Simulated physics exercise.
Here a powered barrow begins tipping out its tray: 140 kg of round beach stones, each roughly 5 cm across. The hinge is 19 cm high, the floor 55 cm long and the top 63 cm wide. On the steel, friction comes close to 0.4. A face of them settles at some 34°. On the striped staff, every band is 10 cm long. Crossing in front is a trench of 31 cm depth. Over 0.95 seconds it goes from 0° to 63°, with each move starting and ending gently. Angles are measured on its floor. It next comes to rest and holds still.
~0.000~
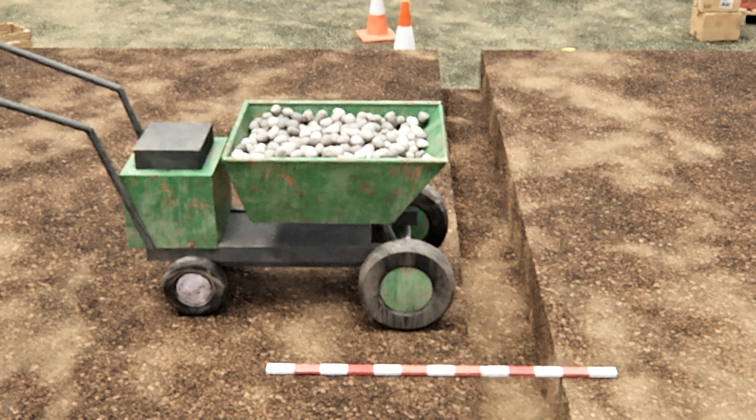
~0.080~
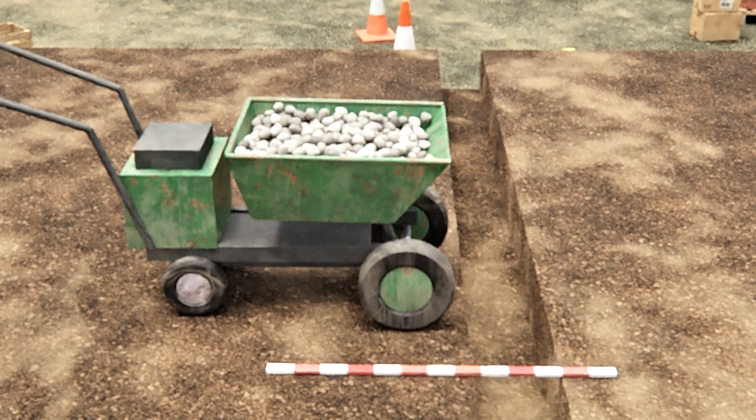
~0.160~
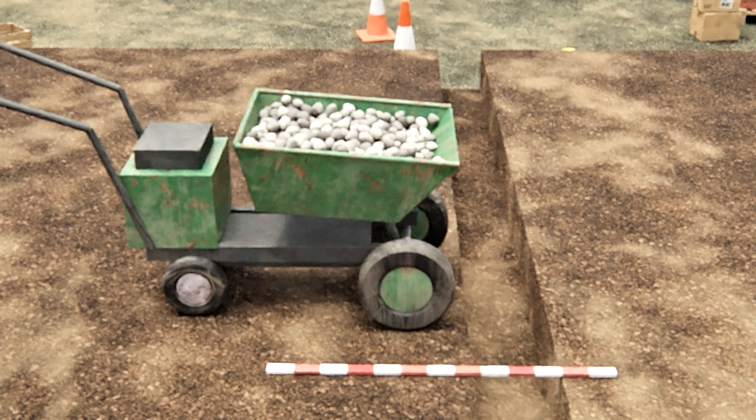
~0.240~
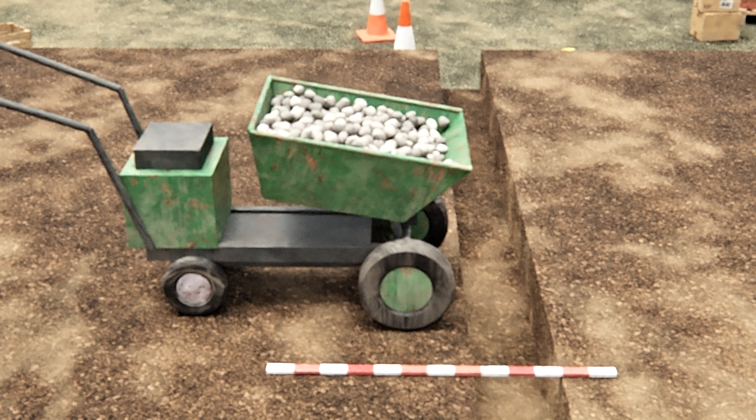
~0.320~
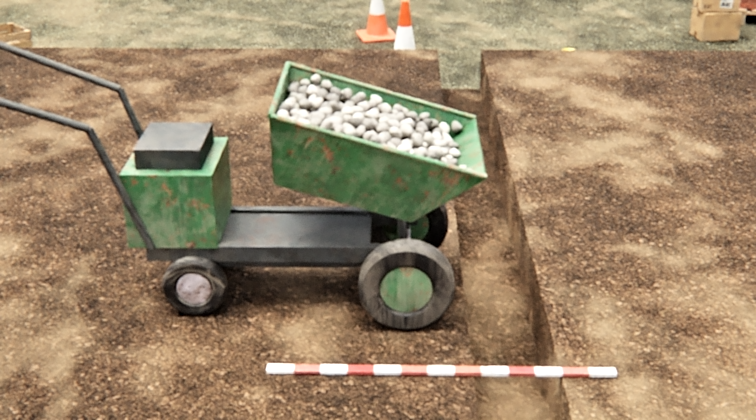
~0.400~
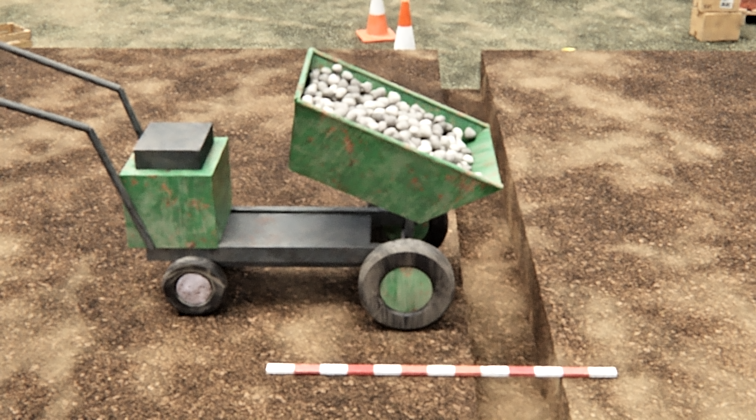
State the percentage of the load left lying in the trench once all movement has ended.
The share left there is about 18 per cent.
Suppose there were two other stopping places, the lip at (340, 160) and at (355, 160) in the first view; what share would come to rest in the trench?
I'd say some 85 per cent and some 75 per cent.
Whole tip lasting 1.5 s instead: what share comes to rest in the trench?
Then roughly 20 percent.
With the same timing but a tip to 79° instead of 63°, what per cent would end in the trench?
Some 10% would finish there.
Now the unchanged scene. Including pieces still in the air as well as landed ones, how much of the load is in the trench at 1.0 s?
Approx. 0 % of the load.
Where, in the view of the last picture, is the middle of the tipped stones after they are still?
Middle at around (600, 287), I'd say.
After 0.7 s the floor is at 53°; 100 % in the tray; the foremost stones are at (526, 204).
After 1.0 s the floor is at 63°; 72 % in the tray, 28 % past the trench; the foremost stones are at (635, 292).
After 1.4 s the floor is at 63°; 36 % in the tray, 1 % in the trench, 63 % past the trench; the foremost stones are past the picture's edge.
After 3.3 s the floor is at 63°; 6 % in the tray, 18 % in the trench, 77 % past the trench; the foremost stones are past the picture's edge.
